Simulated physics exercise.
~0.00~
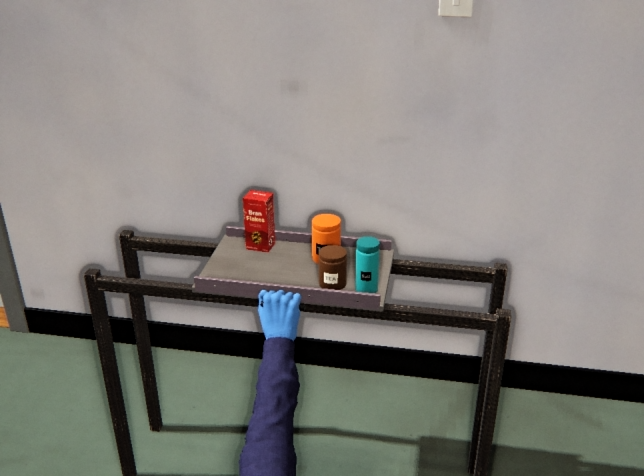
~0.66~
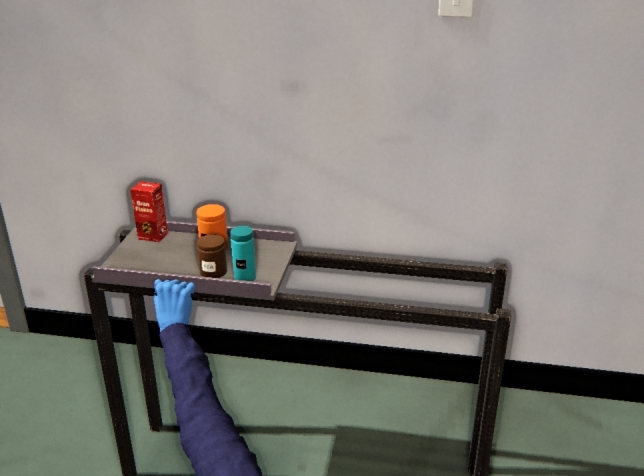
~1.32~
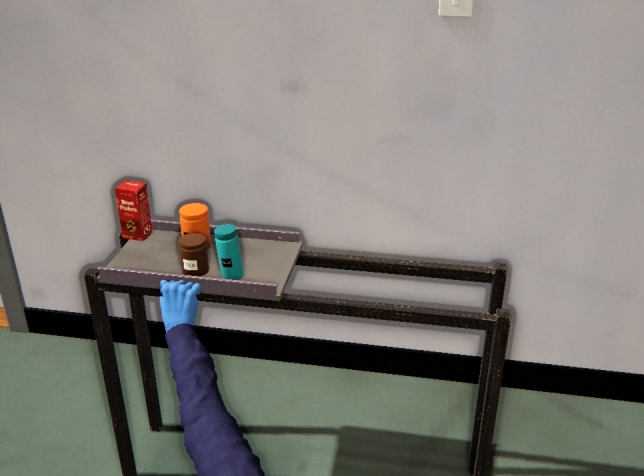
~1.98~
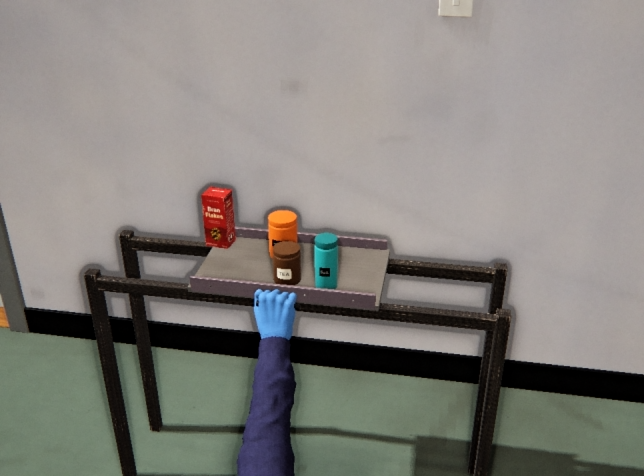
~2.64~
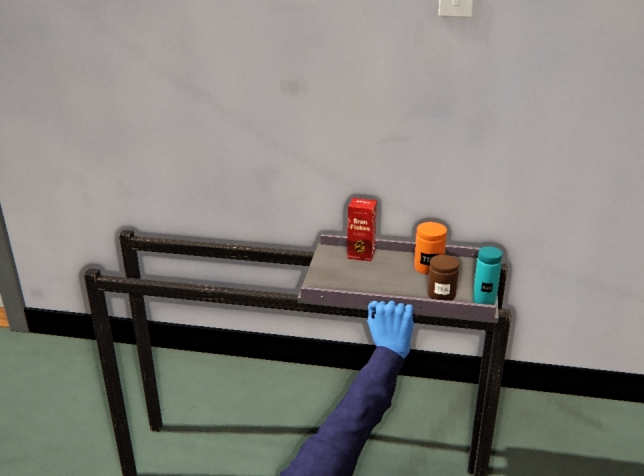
A shallow tray carrying a red carton, an orange jar, a brown jar and a turquoise shaker sits midway along a dark metal frame, with a blue-gloved hand at its front edge. The tray moves left to the end of the frame, its load still upright. There the items shift slightly farther left while the tray edges back right. The tray then travels right to the middle and continues to the opposite end, the hand staying close. It finishes at the right with all four items standing on it, the turquoise shaker nearest the right edge.
